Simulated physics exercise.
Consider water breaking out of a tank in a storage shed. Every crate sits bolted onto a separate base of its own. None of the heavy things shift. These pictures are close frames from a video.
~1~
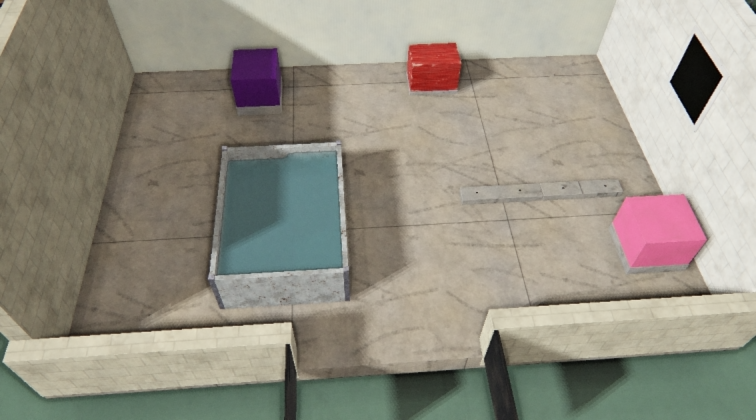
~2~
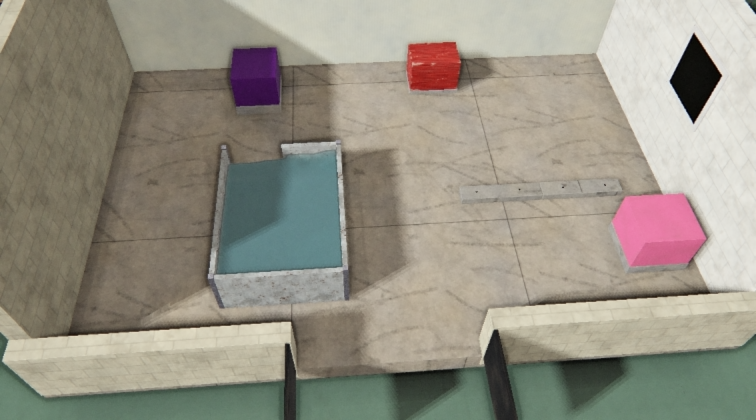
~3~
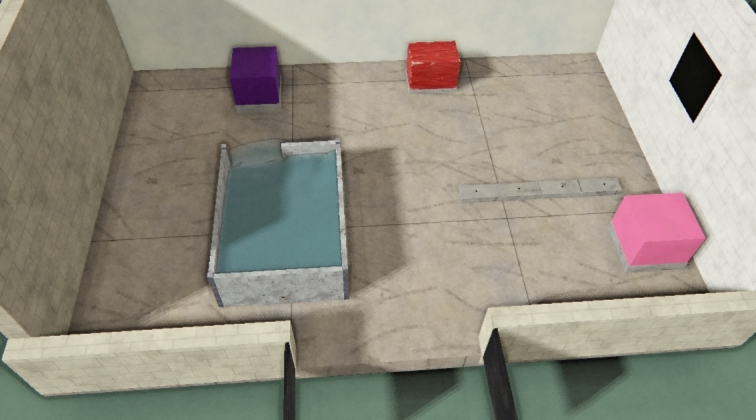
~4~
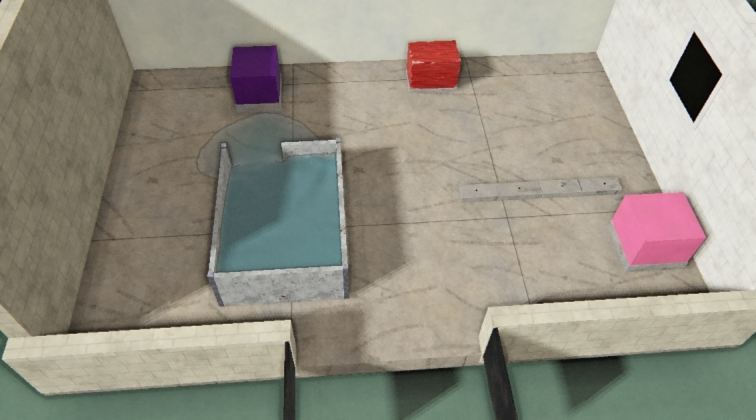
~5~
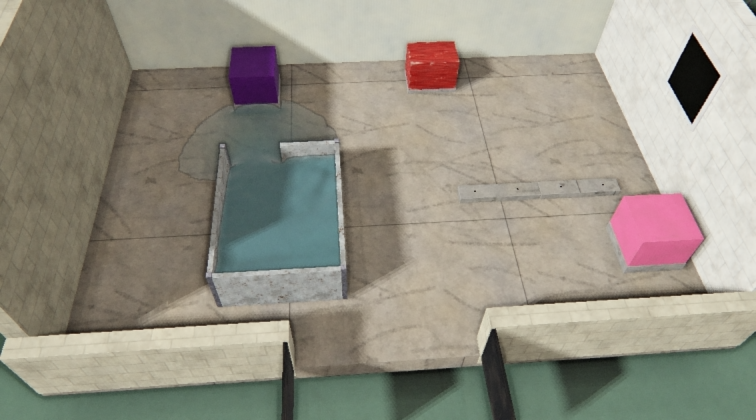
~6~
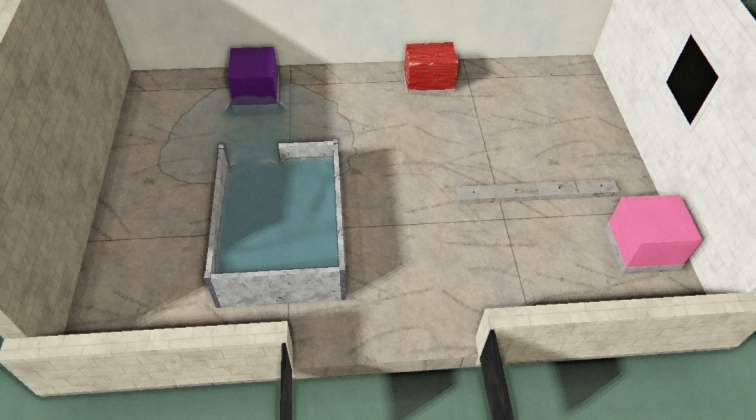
At first, teal water lies still in an open gray tank on the tiled floor of a roofless shed, with purple, red and pink boxes around it. Then a gap appears in the tank's far side, and water pours out through it, spreading in a widening sheet toward the purple box.
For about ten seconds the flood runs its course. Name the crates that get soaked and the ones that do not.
The pink crate does not get soaked; the red crate gets soaked; the purple crate gets soaked.
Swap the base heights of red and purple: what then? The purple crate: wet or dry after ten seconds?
Note: Purple crate is flooded.
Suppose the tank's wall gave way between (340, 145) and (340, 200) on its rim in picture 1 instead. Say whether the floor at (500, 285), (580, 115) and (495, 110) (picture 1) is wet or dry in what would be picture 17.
Read off point by point, the answer is soaking, soaking, soaking.
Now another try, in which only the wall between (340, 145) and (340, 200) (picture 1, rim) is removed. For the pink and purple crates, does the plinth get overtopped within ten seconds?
In short: Pink crate gets drenched; purple crate stays untouched.
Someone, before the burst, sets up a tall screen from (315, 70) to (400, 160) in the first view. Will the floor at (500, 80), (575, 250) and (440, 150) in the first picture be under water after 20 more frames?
As listed: No water, free of water, free of water.
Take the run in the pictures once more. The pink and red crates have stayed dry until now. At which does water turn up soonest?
The red one comes first.
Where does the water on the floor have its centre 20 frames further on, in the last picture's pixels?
I'd say near (274, 153).
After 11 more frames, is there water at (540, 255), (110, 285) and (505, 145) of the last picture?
Going through them one by one, the first is spared, the second spared and the third spared.
A moment on, water covers 20 % of the floor; the pink crate not reached, the red crate not reached, the purple crate water round its plinth.
Next, water covers 25 % of the floor; the pink crate not reached, the red crate water round its plinth, the purple crate water round its plinth.
Then, water covers 35 % of the floor; the pink crate not reached, the red crate water round its plinth, the purple crate water round its plinth.
Later, water covers 65 % of the floor; the pink crate water round its plinth, the red crate water round its plinth, the purple crate water round its plinth.
In the end, water covers 90 % of the floor; the pink crate stayed above the water, the red crate was topped, the purple crate was topped.
